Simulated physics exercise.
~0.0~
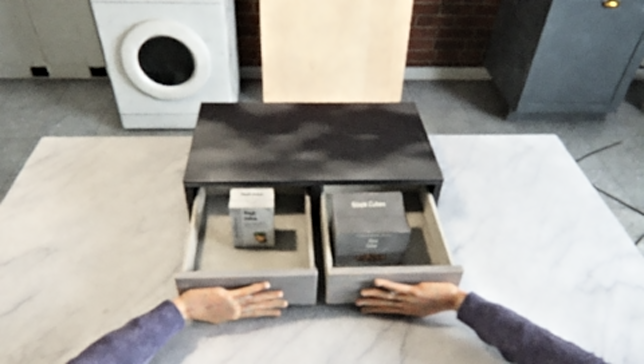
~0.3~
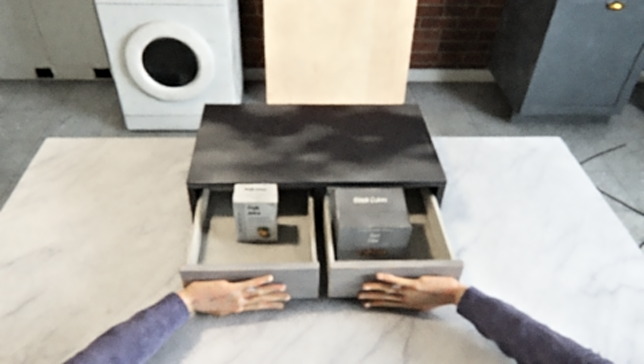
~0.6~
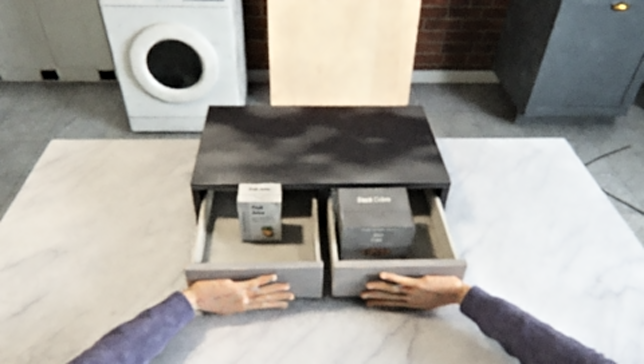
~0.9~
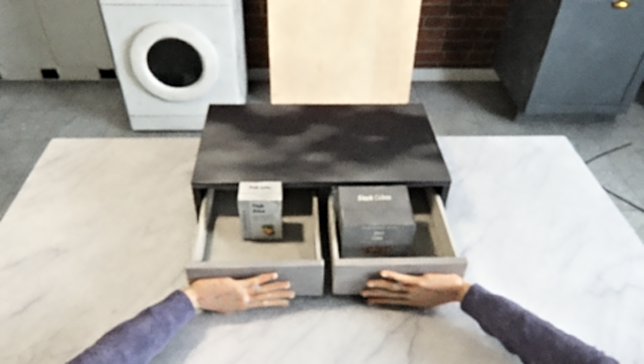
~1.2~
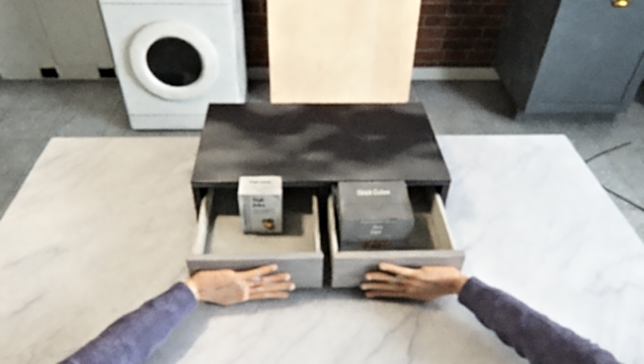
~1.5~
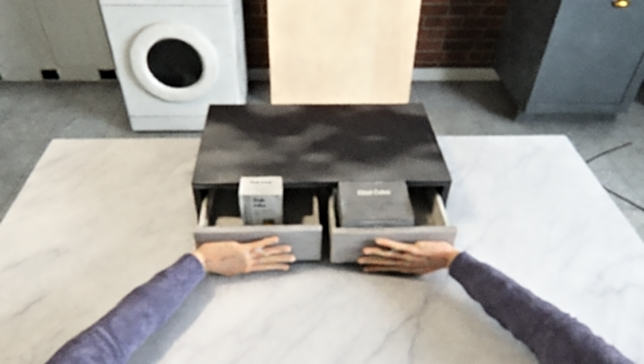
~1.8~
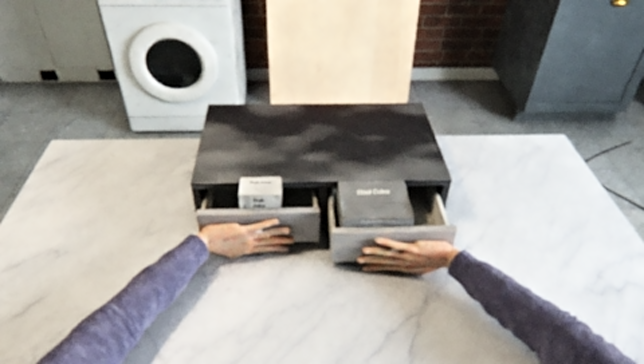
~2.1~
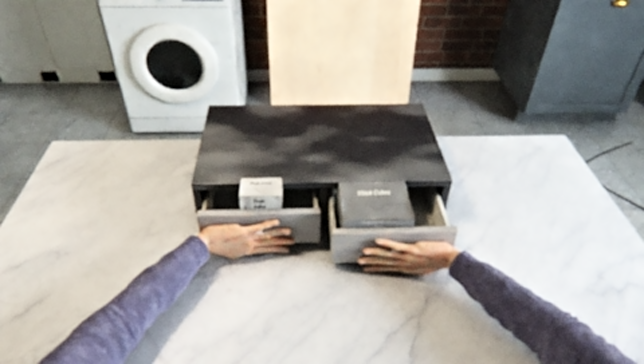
On a pale marble-patterned surface, with a white washing machine and a brick wall behind, a small dark chest stands with its two drawers pulled out. The left drawer holds an upright white carton, and the right one holds a larger dark grey box. Two hands in purple-blue sleeves rest against the drawer fronts, barely moving at first. Then they push both drawers inward together. The right drawer stops partway, while the left slides in slightly farther before it stops too. In the end both drawers remain ajar, the hands still against them.
